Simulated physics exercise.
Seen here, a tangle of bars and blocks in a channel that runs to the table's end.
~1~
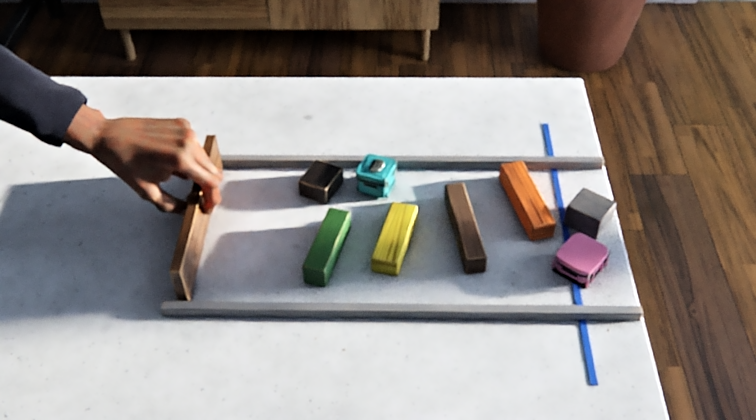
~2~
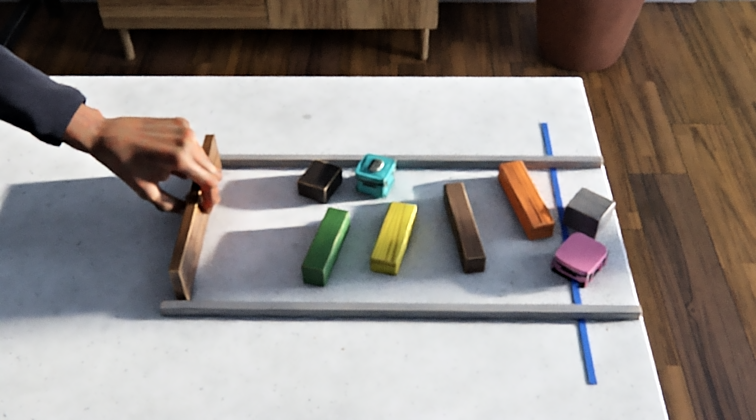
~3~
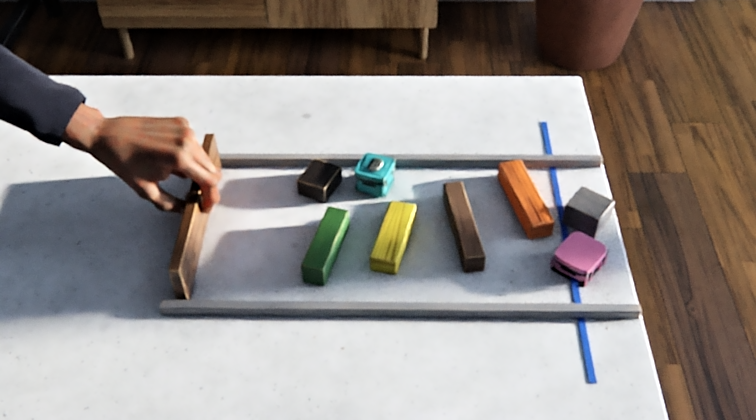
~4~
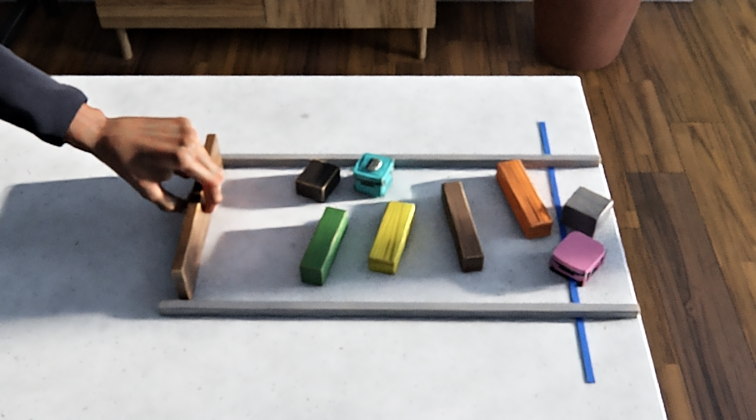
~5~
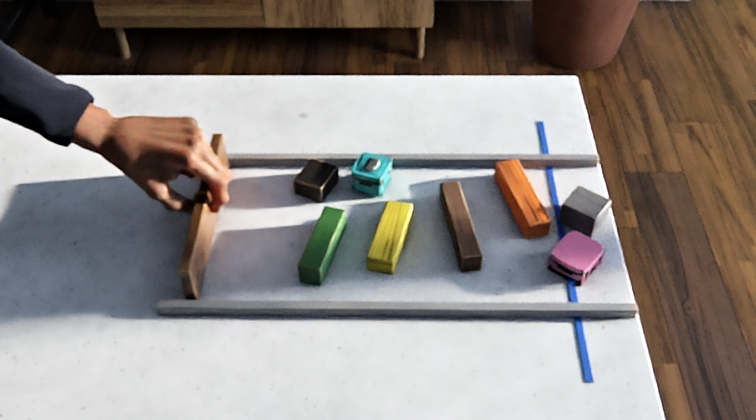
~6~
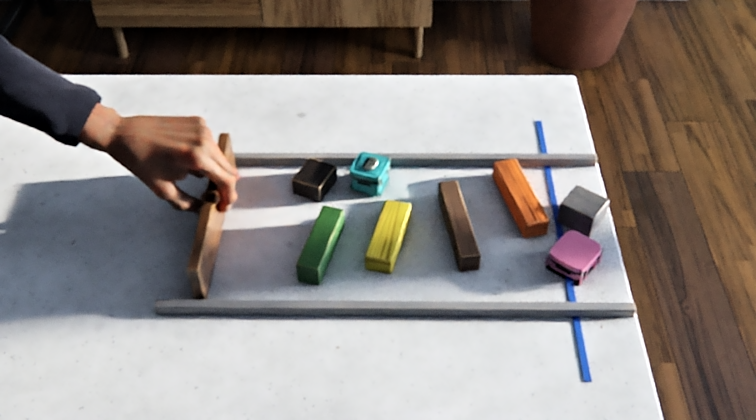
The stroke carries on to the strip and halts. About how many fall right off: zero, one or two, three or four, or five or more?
Outcome: The number that fall off is three or four.
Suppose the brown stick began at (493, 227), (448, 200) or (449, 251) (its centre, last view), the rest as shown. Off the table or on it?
In that order, it comes down; comes down; falls.
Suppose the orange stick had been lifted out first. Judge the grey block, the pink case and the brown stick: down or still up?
The grey block comes down, the pink case is lost, the brown stick falls.
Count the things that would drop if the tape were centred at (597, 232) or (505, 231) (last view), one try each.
Try by try, 6 and 1.
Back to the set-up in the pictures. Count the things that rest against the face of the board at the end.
2 of them.
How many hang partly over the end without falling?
1 of them.
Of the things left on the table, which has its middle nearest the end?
The turquoise case ends nearest.
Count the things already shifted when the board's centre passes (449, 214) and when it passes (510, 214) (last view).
At the one place 6, at the other 8.
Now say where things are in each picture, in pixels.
Grey block (590, 213); pink case (581, 260); orange stick (526, 199); board (198, 214); tape (566, 234), in the first picture.
Pink case (580, 260); green bar (327, 246), in the second picture.
Orange stick (525, 198); turquoise case (375, 176), in the third picture.
Grey block (586, 212); black block (318, 181), in the fourth picture.
Pink case (576, 258); yellow stick (390, 236), in the fifth picture.
Grey block (583, 211); pink case (574, 258); orange stick (520, 197); board (214, 212); tape (560, 231), in the sixth picture.
Early on, none off yet; grey block at rest near (583, 211); pink case at rest near (574, 258); orange stick at rest near (520, 197).
A while later, none off yet; grey block leaning a little near (623, 210); pink case travelled about its own width near (611, 255); orange stick travelled about its own width near (585, 198).
Finally, the number that fall off is three or four; lost, brown stick, orange stick, pink case and grey block.
